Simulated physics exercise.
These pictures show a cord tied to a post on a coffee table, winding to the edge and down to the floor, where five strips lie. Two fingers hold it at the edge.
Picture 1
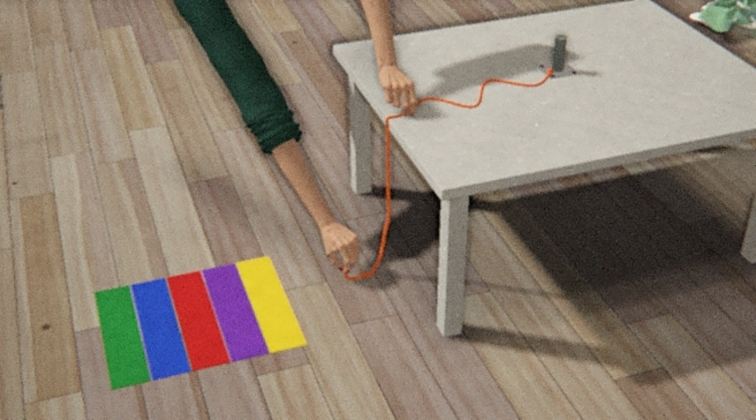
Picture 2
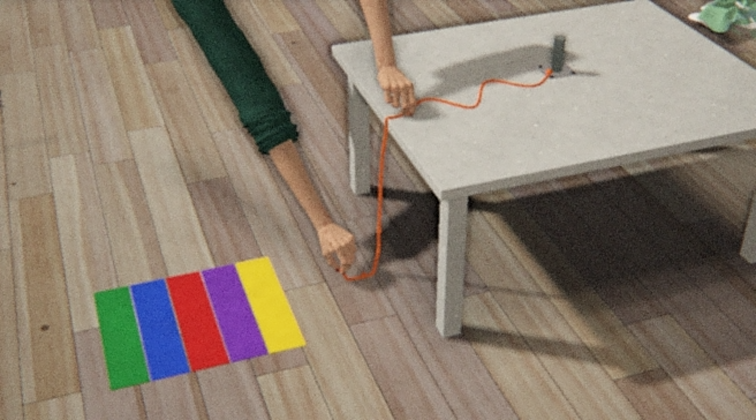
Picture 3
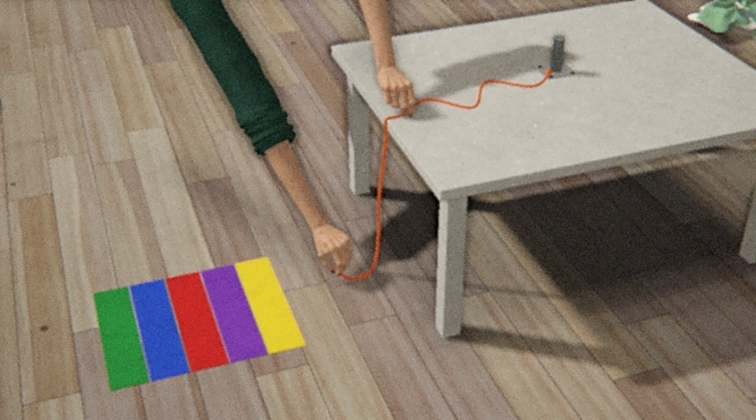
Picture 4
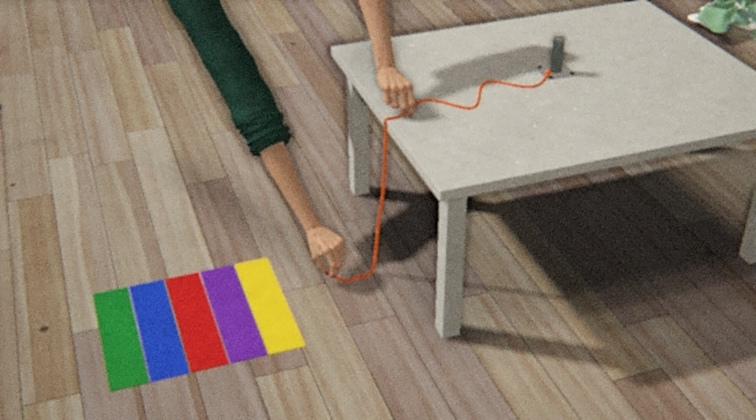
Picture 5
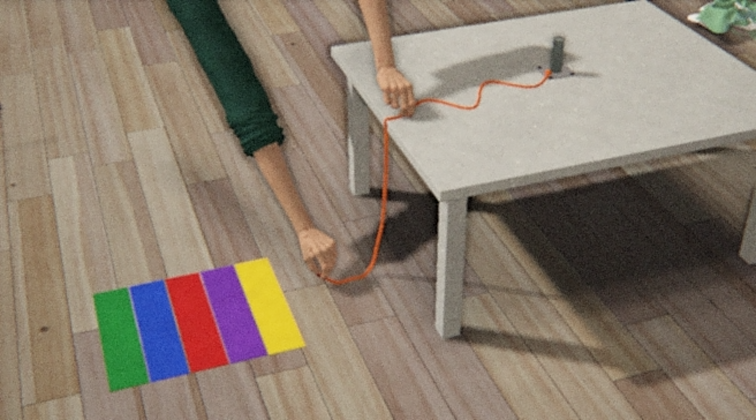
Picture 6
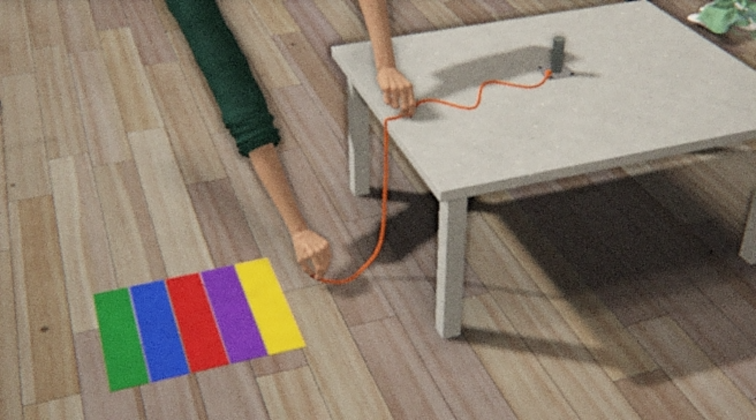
A hand slowly drawing the loose end of an orange cord leftward across a wooden floor while another holds it at the table edge.
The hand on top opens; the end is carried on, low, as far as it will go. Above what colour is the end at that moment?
It gets as far as the blue strip.
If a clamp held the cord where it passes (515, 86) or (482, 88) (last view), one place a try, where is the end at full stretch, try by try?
Near (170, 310) and (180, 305).
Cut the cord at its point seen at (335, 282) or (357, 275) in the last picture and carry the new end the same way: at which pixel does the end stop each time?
Near (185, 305) and (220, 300).
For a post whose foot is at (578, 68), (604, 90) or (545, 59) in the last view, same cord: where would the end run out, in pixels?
In that order: (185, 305), (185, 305) and (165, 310).
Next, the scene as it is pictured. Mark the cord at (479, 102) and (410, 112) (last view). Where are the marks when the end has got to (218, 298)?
At (438, 101), then (376, 149).
A little later, end near (218, 298); over purple.
Next, end near (178, 307); over red.
When it is tight, end near (153, 312); over blue. The blue one.
